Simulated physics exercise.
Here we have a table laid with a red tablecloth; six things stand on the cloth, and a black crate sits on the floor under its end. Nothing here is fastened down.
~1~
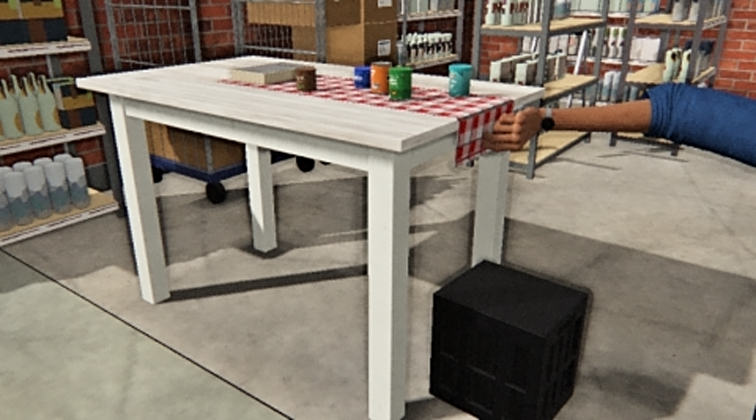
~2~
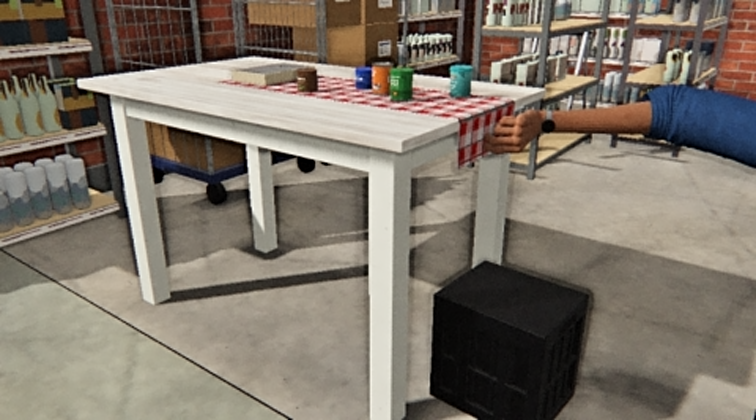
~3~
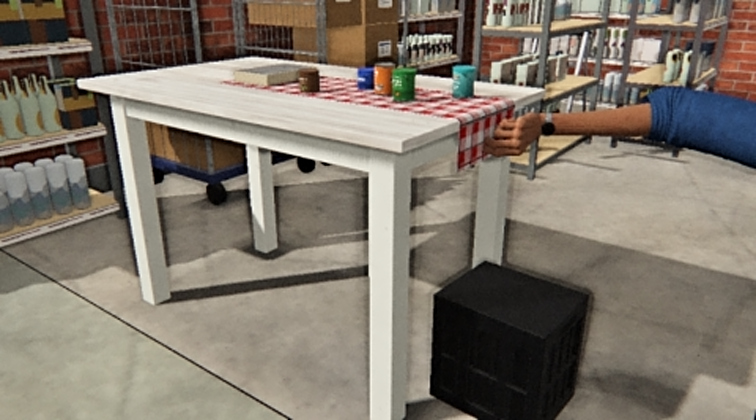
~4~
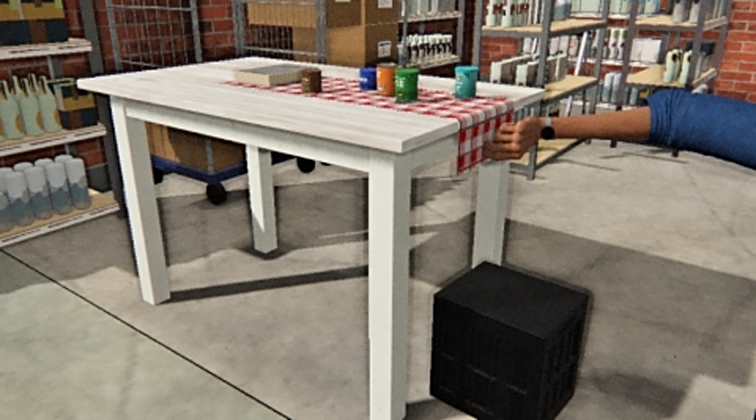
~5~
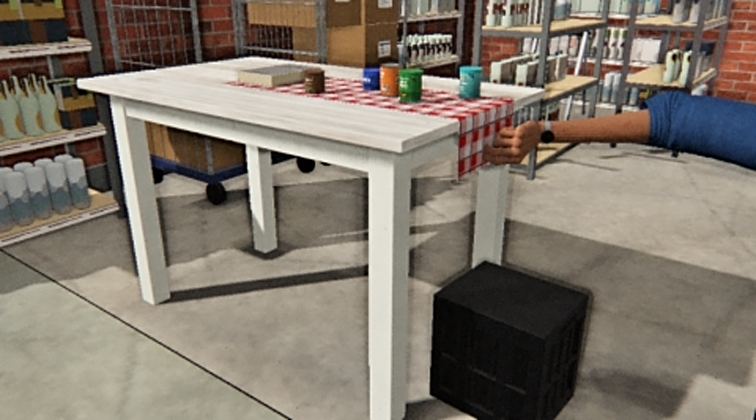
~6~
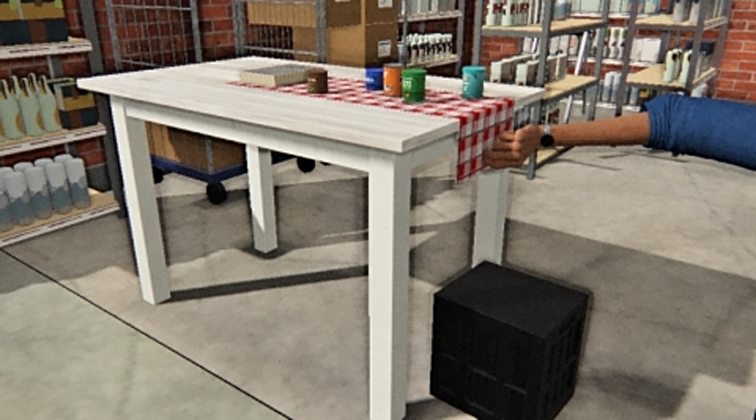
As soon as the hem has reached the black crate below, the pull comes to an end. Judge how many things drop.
Dropped things in total: Three.
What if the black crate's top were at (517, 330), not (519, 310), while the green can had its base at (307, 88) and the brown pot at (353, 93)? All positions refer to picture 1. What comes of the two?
Result - the green can stays put, and the brown pot comes off.
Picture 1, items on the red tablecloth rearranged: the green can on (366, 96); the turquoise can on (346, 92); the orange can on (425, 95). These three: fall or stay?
As for the green can, it leaves the top; the turquoise can, it holds its spot; the orange can, it leaves the top.
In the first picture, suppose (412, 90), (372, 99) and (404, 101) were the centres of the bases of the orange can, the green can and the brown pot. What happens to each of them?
The orange can ends up off, the green can ends up off, the brown pot ends up off.
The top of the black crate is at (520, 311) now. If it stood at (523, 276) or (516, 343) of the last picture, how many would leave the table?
That would make 2 and 4.
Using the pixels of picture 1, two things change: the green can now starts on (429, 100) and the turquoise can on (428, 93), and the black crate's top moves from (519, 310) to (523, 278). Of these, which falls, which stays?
The green can is lost; the turquoise can is lost.
Soon after, hem near (484, 205); all still up.
After that, hem near (483, 238); turquoise can gone.
And then, hem on the crate; turquoise can, green can and orange can gone.
In the end, hem on the crate; turquoise can, green can and orange can gone. Over the edge go three.
